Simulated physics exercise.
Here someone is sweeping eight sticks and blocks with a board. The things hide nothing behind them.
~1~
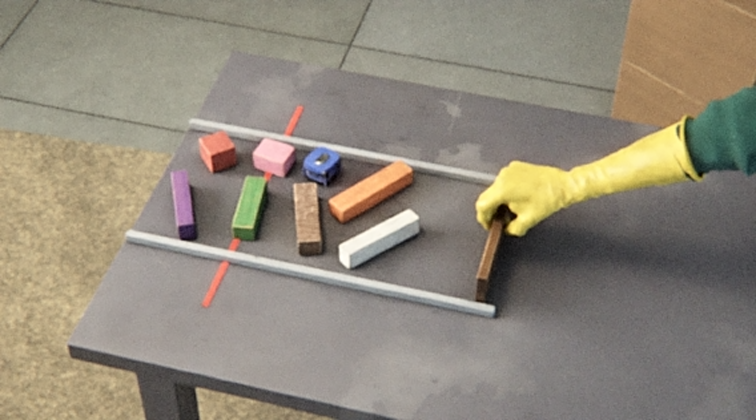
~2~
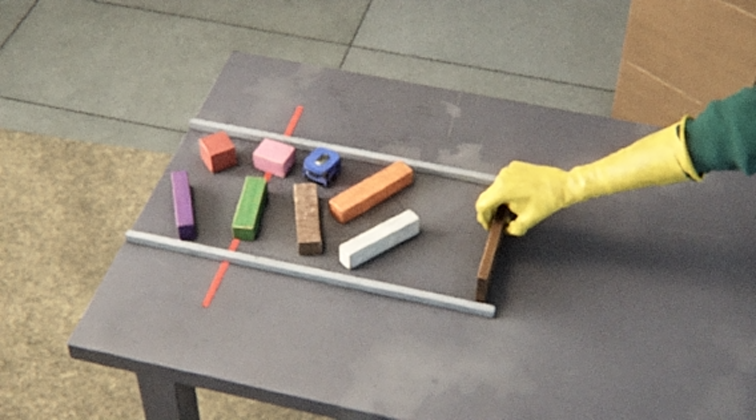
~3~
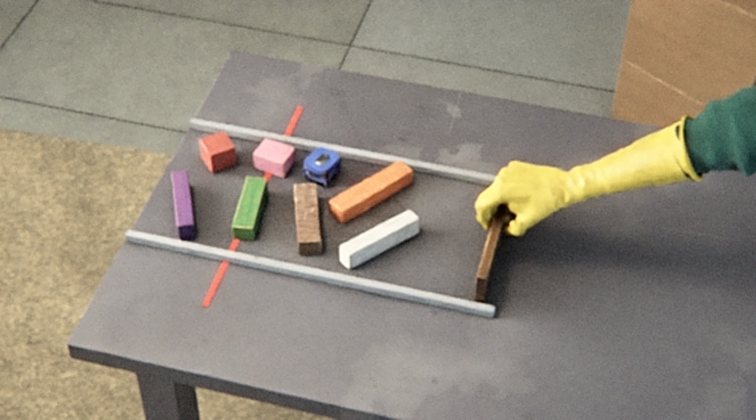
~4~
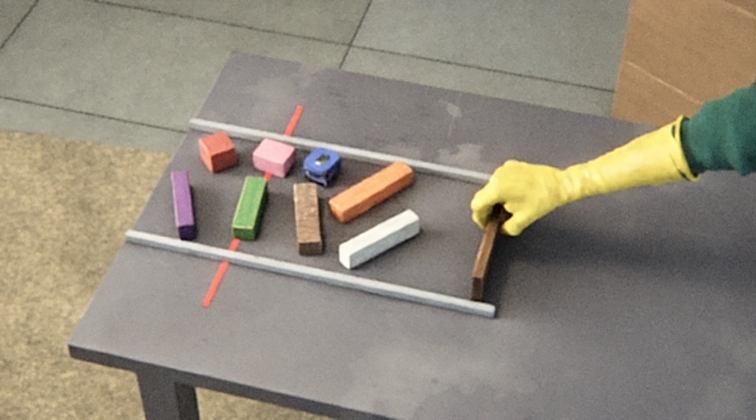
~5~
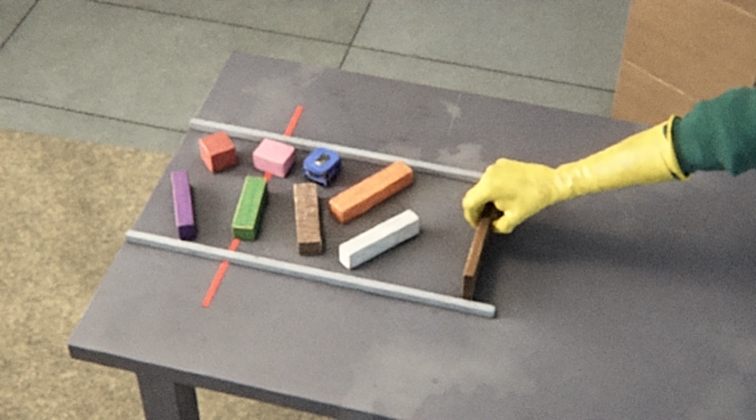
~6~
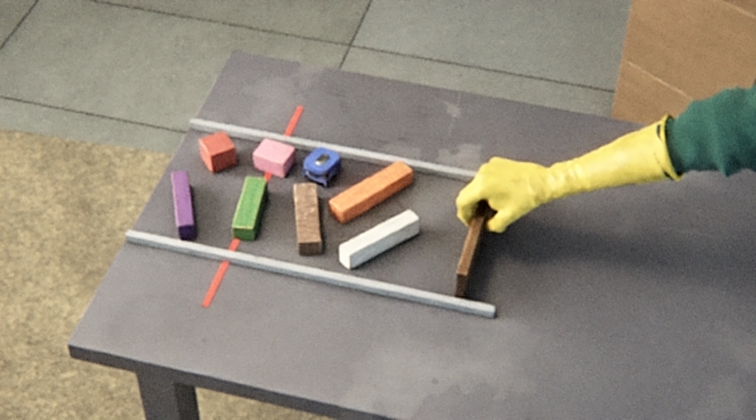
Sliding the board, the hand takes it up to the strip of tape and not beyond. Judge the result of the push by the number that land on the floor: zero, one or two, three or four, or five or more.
Pieces that go over the edge: Not a single one.
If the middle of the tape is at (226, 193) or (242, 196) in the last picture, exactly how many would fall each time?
You'd find 1 and then 0 on the floor.
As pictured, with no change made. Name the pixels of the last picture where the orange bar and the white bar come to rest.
Result: One about (249, 167), other about (239, 212).
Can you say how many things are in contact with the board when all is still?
2.
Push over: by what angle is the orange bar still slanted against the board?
I'd say it's about 15° out of line.
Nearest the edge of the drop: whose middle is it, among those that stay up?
That would be the purple bar.
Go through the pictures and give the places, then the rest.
The first frame shows purple bar (183, 205); red block (218, 152); green bar (250, 208); board (498, 232); tape (256, 199).
The second frame shows red block (218, 152); orange bar (372, 192).
The third frame shows green bar (250, 209); brown bar (308, 219).
The fourth frame shows purple bar (183, 205); white bar (380, 239).
The fifth frame shows red block (218, 152); pink block (275, 158).
The sixth frame shows purple bar (183, 205); red block (218, 152); green bar (250, 209); board (479, 228); tape (256, 199).
A little later, none off yet; purple bar at rest near (183, 205); red block at rest near (218, 152); green bar at rest near (250, 209).
When it is over, the number that fall off is zero.
